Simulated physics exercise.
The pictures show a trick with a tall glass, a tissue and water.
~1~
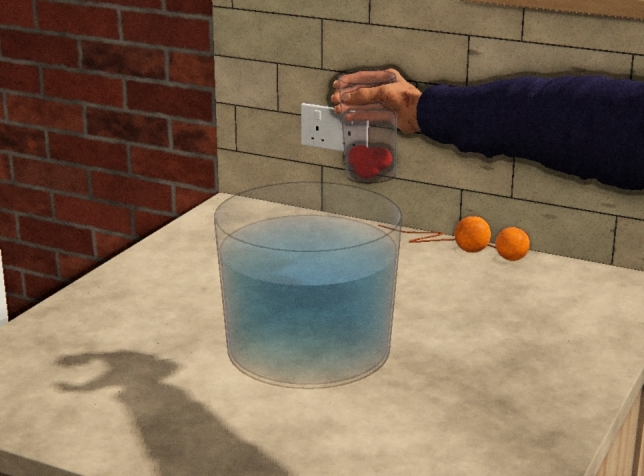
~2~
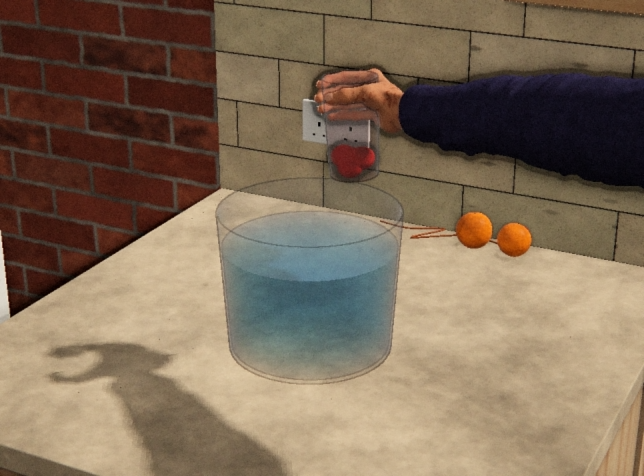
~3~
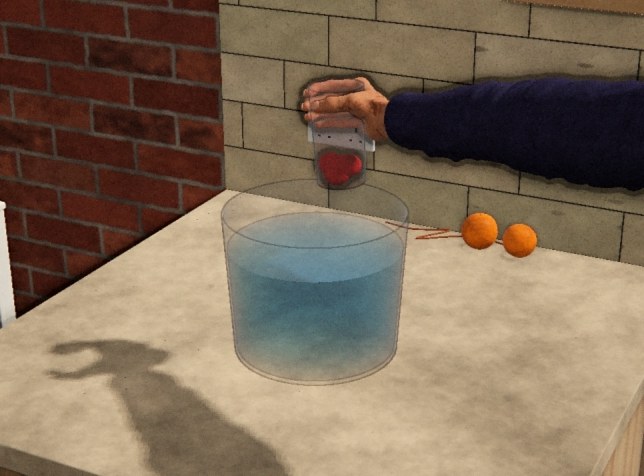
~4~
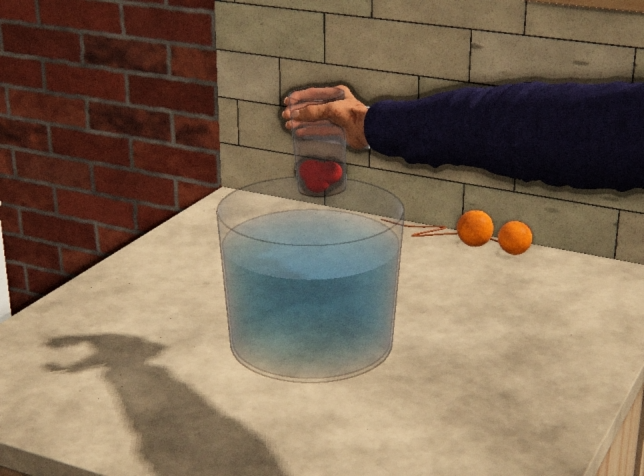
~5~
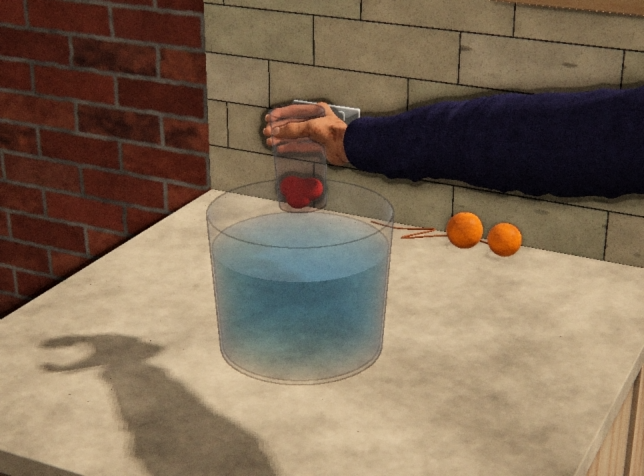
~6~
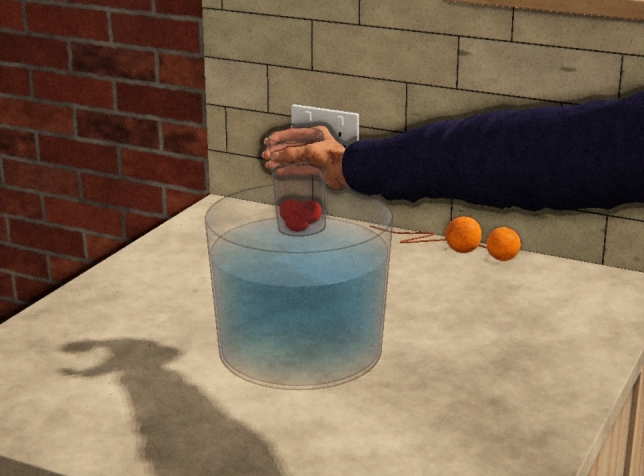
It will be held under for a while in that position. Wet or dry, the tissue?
Under the surface the tissue is flooded.
Soon after, the tall glass enters the water.
Later, water pours in as the air escapes.
In the end, the tall glass is under, flooded, and the tissue is wet.
